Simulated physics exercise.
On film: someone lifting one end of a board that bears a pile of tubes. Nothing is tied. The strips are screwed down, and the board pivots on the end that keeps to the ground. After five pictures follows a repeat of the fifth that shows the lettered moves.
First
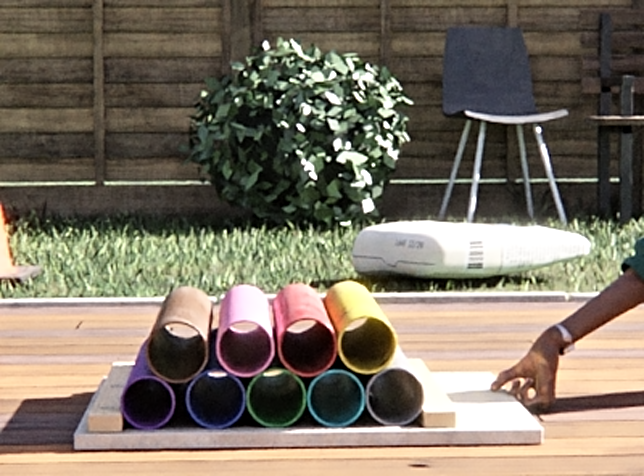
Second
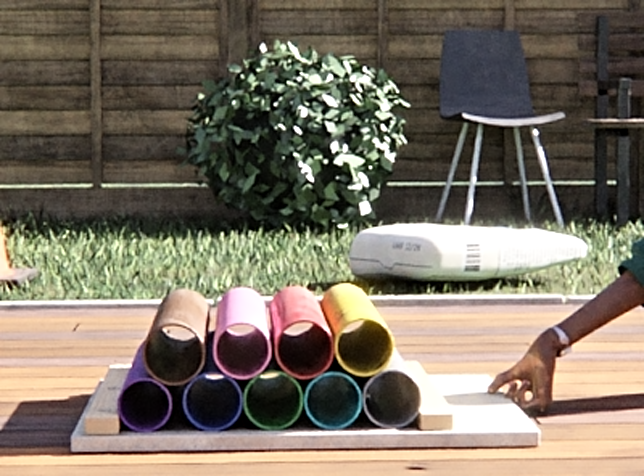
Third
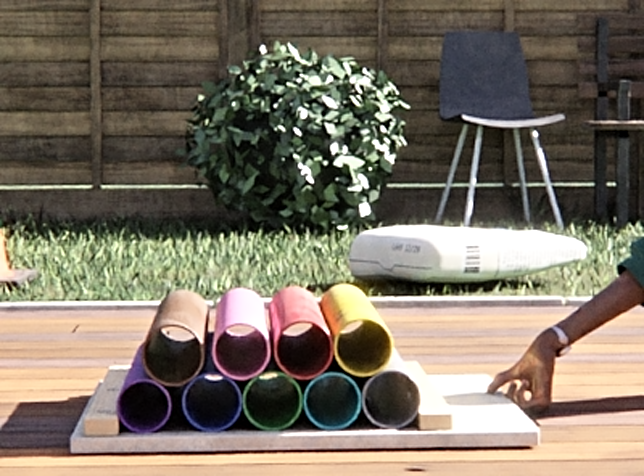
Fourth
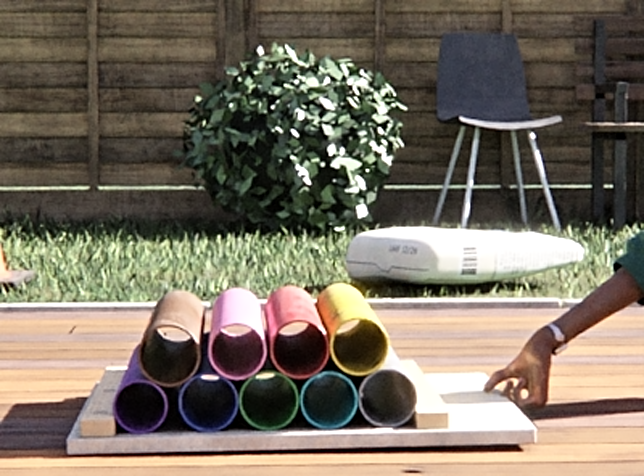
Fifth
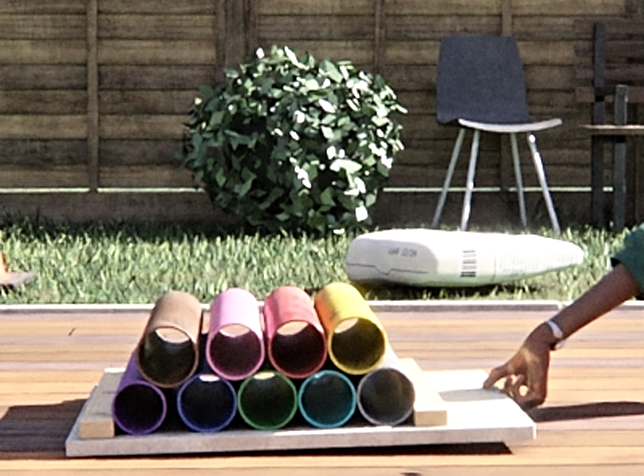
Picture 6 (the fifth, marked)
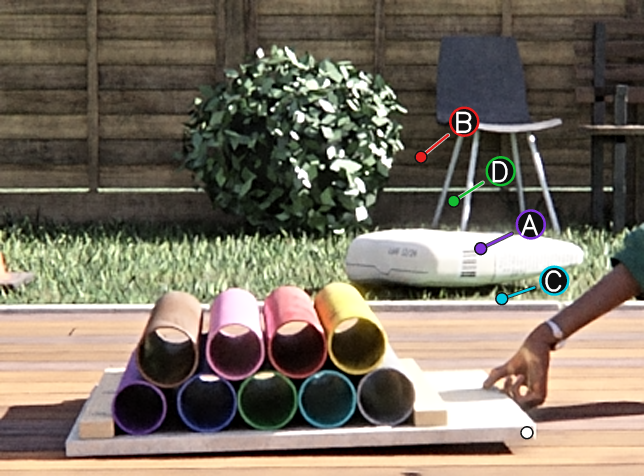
The clip opens on a wooden deck where colourful tubes sit stacked in two rows on a pale board, with a hand at its right end. The hand stays at the board's edge while the view drifts very slightly, and the tubes keep their places in the stack with almost no visible movement.
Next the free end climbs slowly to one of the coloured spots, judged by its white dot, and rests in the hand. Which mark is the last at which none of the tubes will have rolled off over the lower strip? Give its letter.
No higher than C.
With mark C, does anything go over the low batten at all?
At C: No.
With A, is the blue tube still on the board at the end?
Yes, with A.
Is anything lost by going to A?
At A: Yes.
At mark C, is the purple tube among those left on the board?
The purple tube: Yes.
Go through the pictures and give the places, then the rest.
Brown tube (177, 352); pink tube (245, 348); board (303, 399), in the first frame.
Board (300, 402); purple tube (144, 405), in the second frame.
Board (300, 402); grey tube (391, 399); red tube (304, 350), in the third frame.
Board (297, 401); purple tube (141, 406); blue tube (209, 402), in the fourth frame.
Board (295, 401); purple tube (139, 408); blue tube (207, 403), in the fifth frame.
On the copy, A at (481, 248); B at (421, 157); C at (502, 299); D at (453, 201); the white dot at (527, 433).
On C. First, board at 14°.
Then, board at 19°.
Finally, board at 19°, none over the low batten.
By contrast, A three over the low batten (red, brown, pink); B four over the low batten (red, yellow, brown, pink); D four over the low batten (red, yellow, brown, pink).
